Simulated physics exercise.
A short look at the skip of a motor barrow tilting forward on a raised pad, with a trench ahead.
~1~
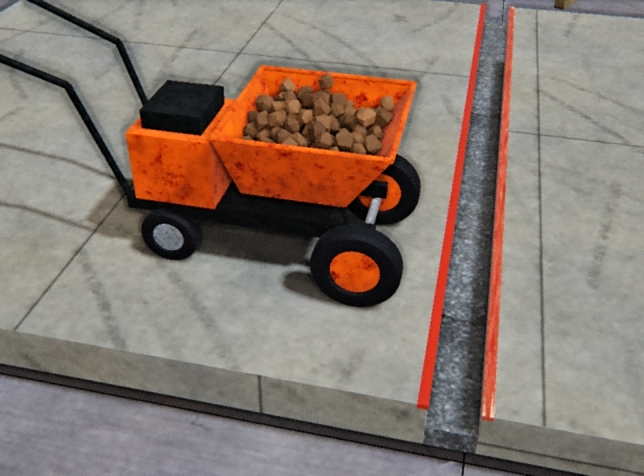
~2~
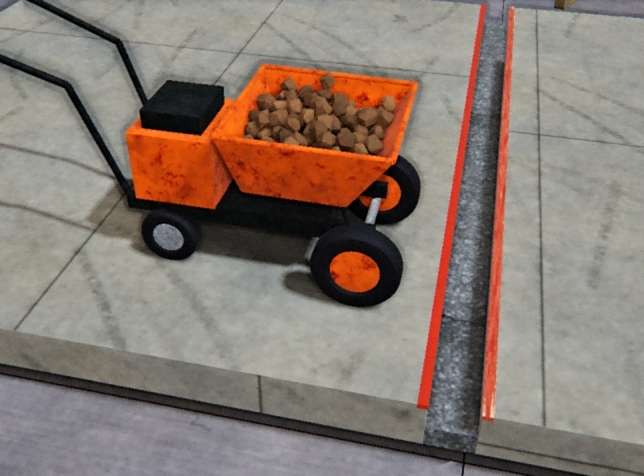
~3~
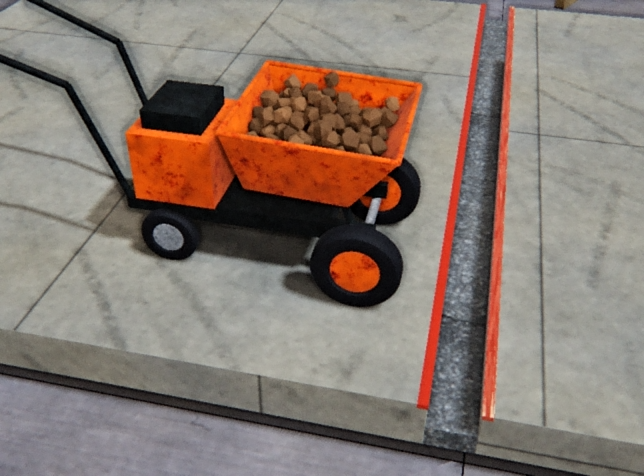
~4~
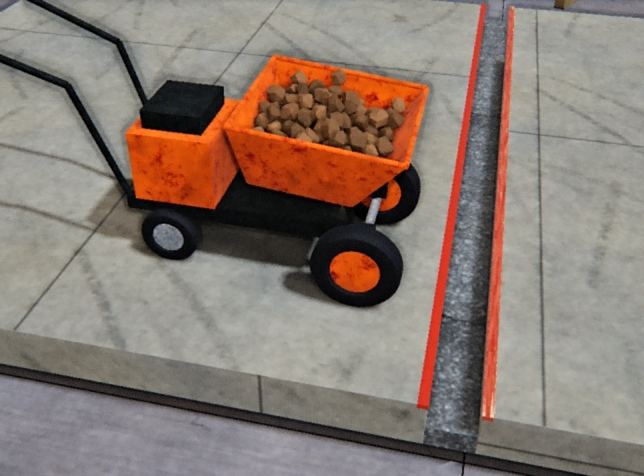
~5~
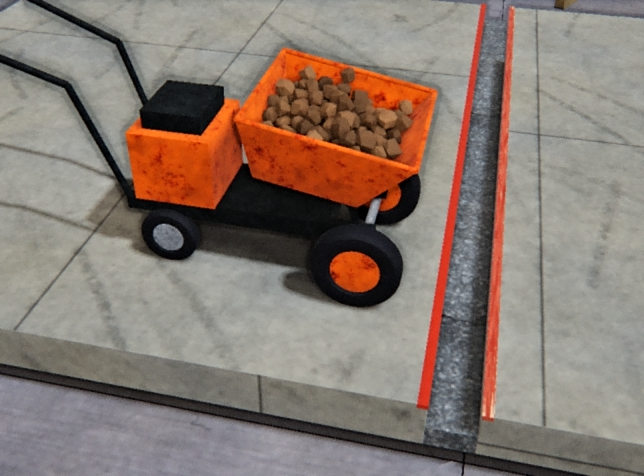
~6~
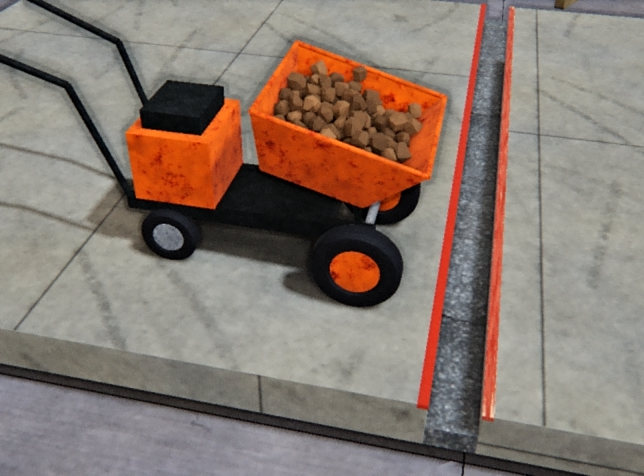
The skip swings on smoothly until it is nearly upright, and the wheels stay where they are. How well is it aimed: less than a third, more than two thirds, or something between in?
Between the edges lies less than a third of the load.
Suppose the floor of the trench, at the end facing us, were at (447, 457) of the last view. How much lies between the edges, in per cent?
Close to 0 per cent.
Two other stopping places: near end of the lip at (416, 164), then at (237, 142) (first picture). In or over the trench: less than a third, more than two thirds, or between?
The first try: Less than a third. The second: Under a third.
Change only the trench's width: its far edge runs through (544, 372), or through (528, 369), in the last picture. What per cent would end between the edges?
Near 70 % and 50 %.
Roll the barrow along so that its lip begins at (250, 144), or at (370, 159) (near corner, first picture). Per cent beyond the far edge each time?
About 0 and 60 per cent.
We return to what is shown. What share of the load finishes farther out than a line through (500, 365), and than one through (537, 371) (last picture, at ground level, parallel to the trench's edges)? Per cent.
The first gives 80 %, the second 50 %.
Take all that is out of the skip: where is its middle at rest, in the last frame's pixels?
At about (546, 283).
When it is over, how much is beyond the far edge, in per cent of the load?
Near 80 %.
Shortly afterwards, skip tipped steeply; the whole lot in the skip.
Next, skip tipped right over; near two thirds in the skip; near a third beyond it; only a few falling.
Some moments later, skip tipped right over; near a quarter in the skip; only a few in or heaped over the trench; the bulk beyond it.
In the end, skip tipped right over; near a quarter in the skip; only a few in or heaped over the trench; the bulk beyond it.
